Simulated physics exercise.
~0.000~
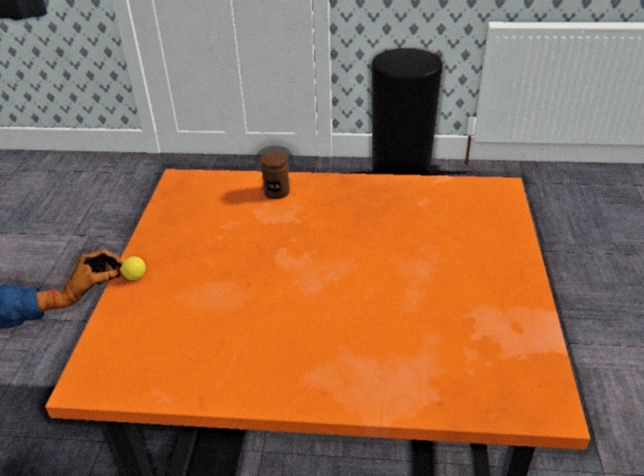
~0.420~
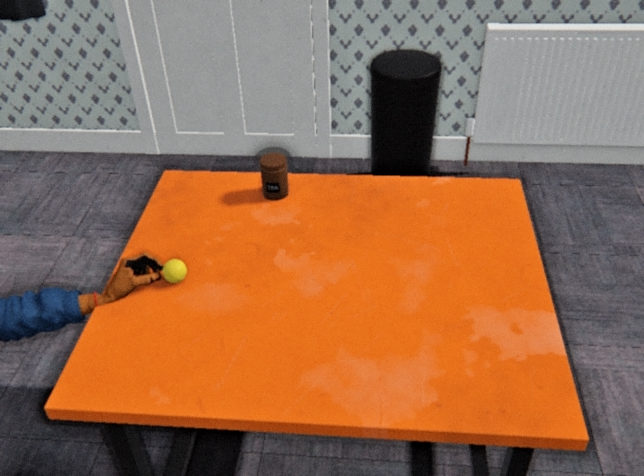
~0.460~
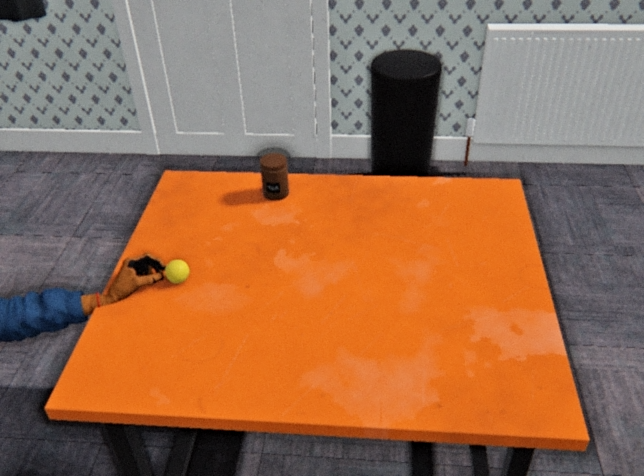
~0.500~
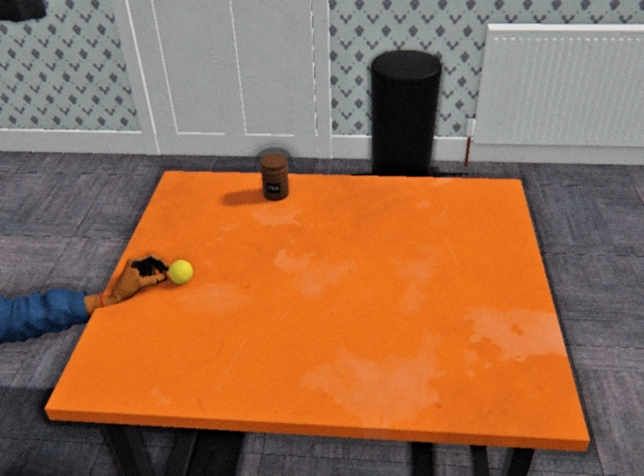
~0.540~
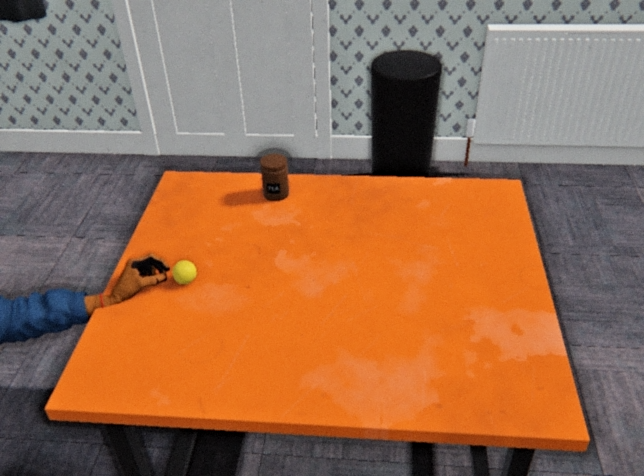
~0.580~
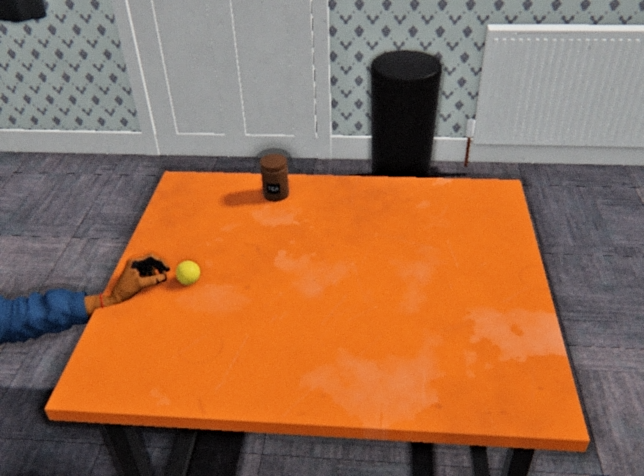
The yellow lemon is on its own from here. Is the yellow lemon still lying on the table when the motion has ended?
It never passes the edge.
After 0.78 s, yellow lemon shifted about its own width near (205, 274).
After 1.18 s, yellow lemon shifted well along near (234, 275).
After 1.48 s, yellow lemon shifted well along near (251, 275).
After 2.08 s, yellow lemon shifted well along near (273, 276).
In the end (3.0 s), moved from the start, yellow lemon. At the end, from the last picture's camera, yellow lemon near (280, 277).
